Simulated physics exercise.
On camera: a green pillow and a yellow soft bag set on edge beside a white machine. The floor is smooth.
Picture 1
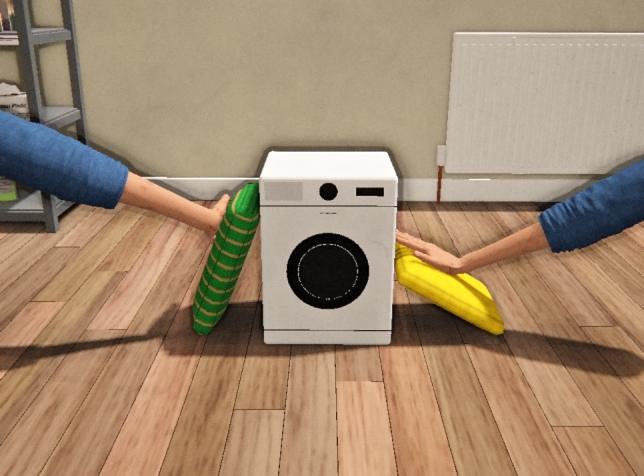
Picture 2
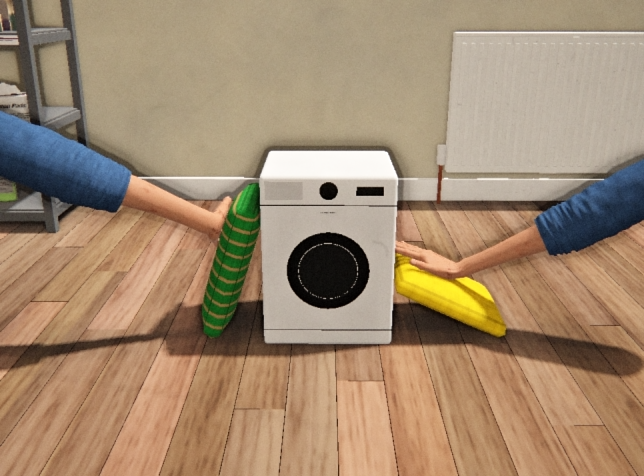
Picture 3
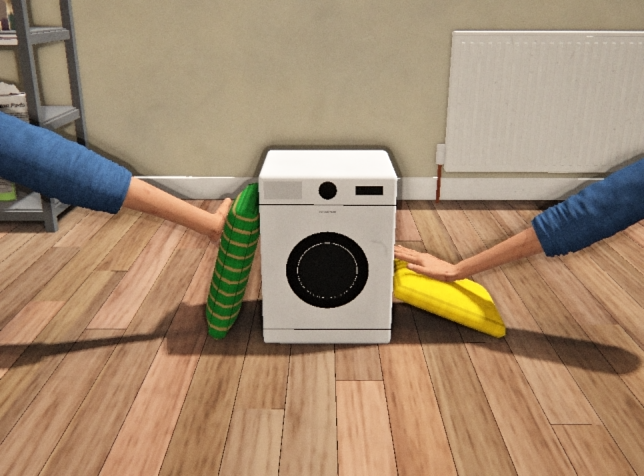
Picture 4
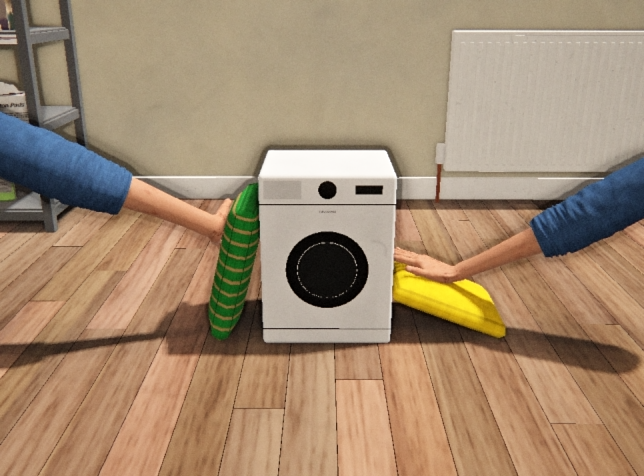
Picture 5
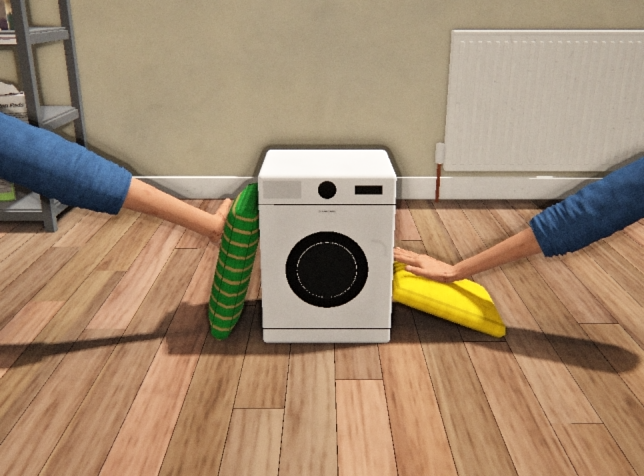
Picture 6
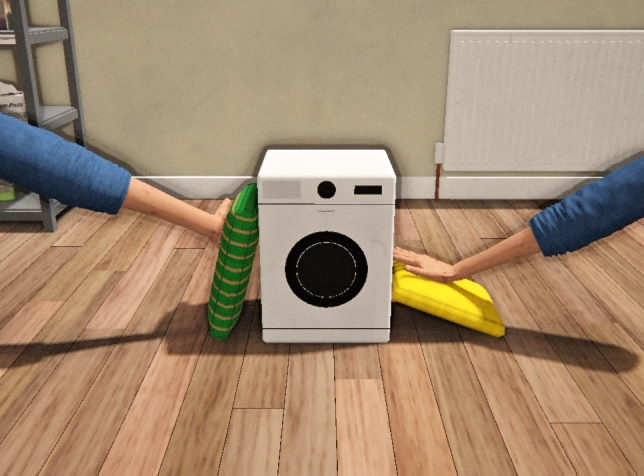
In a room with a wooden floor, two hands pressed a green pillow and a yellow soft bag against either side of a white machine; the pillow's foot shifted slightly inward, then everything stayed nearly still.
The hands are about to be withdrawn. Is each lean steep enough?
As it turns out, the green pillow keeps leaning; the yellow soft bag slumps to the floor.
Then, 0.18 s on from there, pillow propped as before near (237, 259); soft bag flat on the floor near (443, 303).
Then, 0.28 s on from there, pillow propped as before near (238, 259); soft bag flat on the floor near (444, 307).
In the end, pillow propped as before near (238, 259); soft bag flat on the floor near (443, 307). The green pillow holds its lean and the yellow soft bag slides down flat.
